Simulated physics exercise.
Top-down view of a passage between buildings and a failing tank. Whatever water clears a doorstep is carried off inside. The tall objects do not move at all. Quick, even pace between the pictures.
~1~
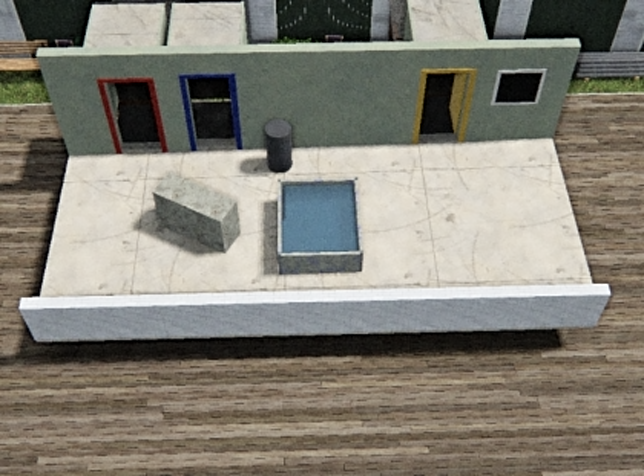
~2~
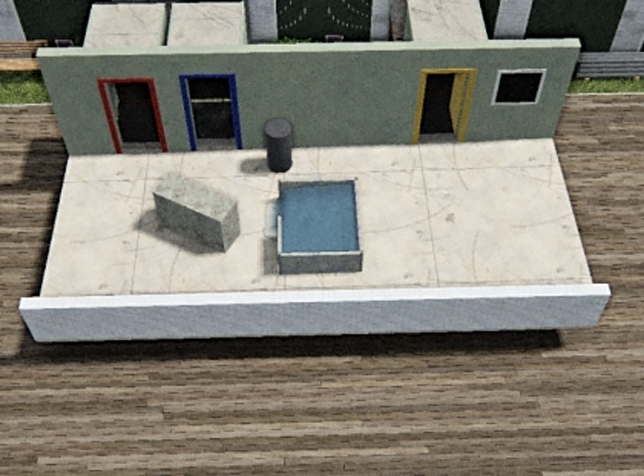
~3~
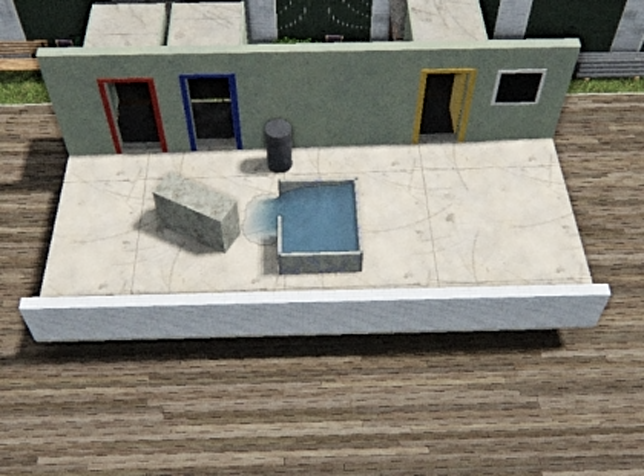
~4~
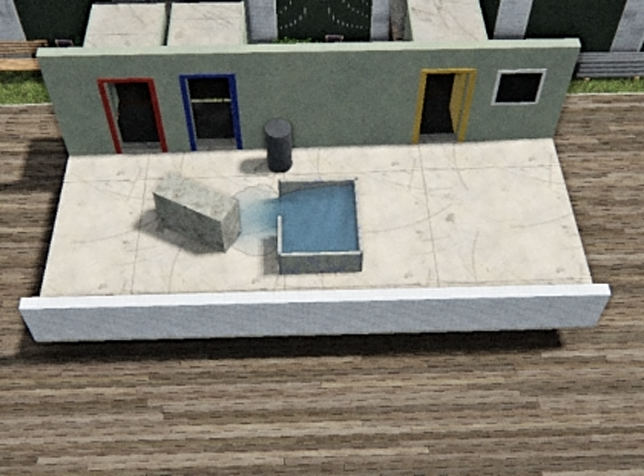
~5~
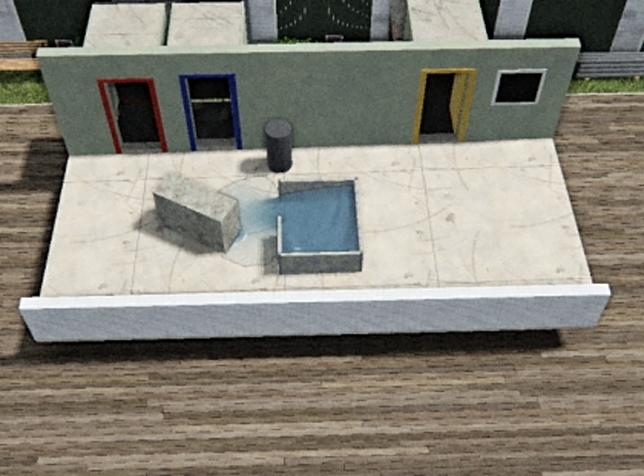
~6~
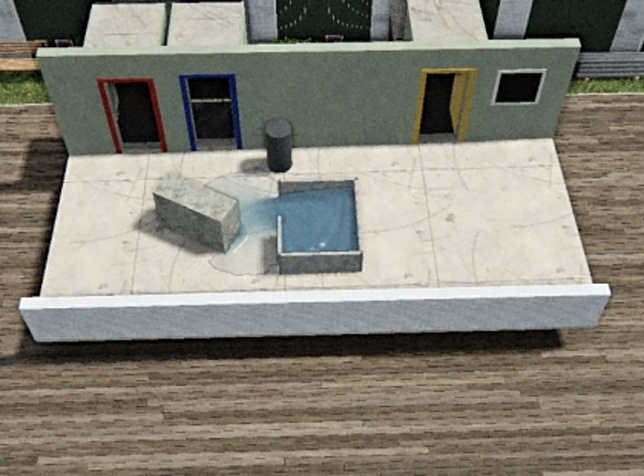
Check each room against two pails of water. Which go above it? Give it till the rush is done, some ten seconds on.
In order: The yellow door never exceeds two buckets; the red door exceeds two buckets; the blue door never exceeds two buckets.
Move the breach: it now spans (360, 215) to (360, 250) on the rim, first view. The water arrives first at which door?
That is the yellow door.
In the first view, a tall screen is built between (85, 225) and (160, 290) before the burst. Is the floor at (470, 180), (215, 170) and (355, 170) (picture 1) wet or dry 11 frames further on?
Taking the points in order - unwetted, wetted, unwetted.
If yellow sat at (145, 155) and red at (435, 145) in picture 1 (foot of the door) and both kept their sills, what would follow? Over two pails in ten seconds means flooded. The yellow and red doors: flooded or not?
Yellow exceeds the limit; red stays within it.
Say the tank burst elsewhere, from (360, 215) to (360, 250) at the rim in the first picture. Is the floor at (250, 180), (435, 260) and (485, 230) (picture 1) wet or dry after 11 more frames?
The first spot is spared, the second swamped, the third swamped.
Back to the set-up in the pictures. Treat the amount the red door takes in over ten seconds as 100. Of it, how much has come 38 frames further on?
Estimate: Roughly 95 %.
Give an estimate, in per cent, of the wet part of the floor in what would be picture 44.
It comes to roughly 30 in a hundred.
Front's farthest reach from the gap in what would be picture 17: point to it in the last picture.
I'd say around (80, 157).
A moment on, water covers 15 % of the floor; the yellow door not reached, the red door not reached, the blue door not reached.
Next, water covers 25 % of the floor; the yellow door not reached, the red door under two buckets in, the blue door wet at the sill, nothing in.
Then, water covers 25 % of the floor; the yellow door not reached, the red door over two buckets in, the blue door wet at the sill, nothing in.
Later, water covers 30 % of the floor; the yellow door not reached, the red door far over two buckets in, the blue door wet at the sill, nothing in.
In the end, water covers 30 % of the floor; the yellow door not reached, the red door far over two buckets in, the blue door wet at the sill, nothing in.
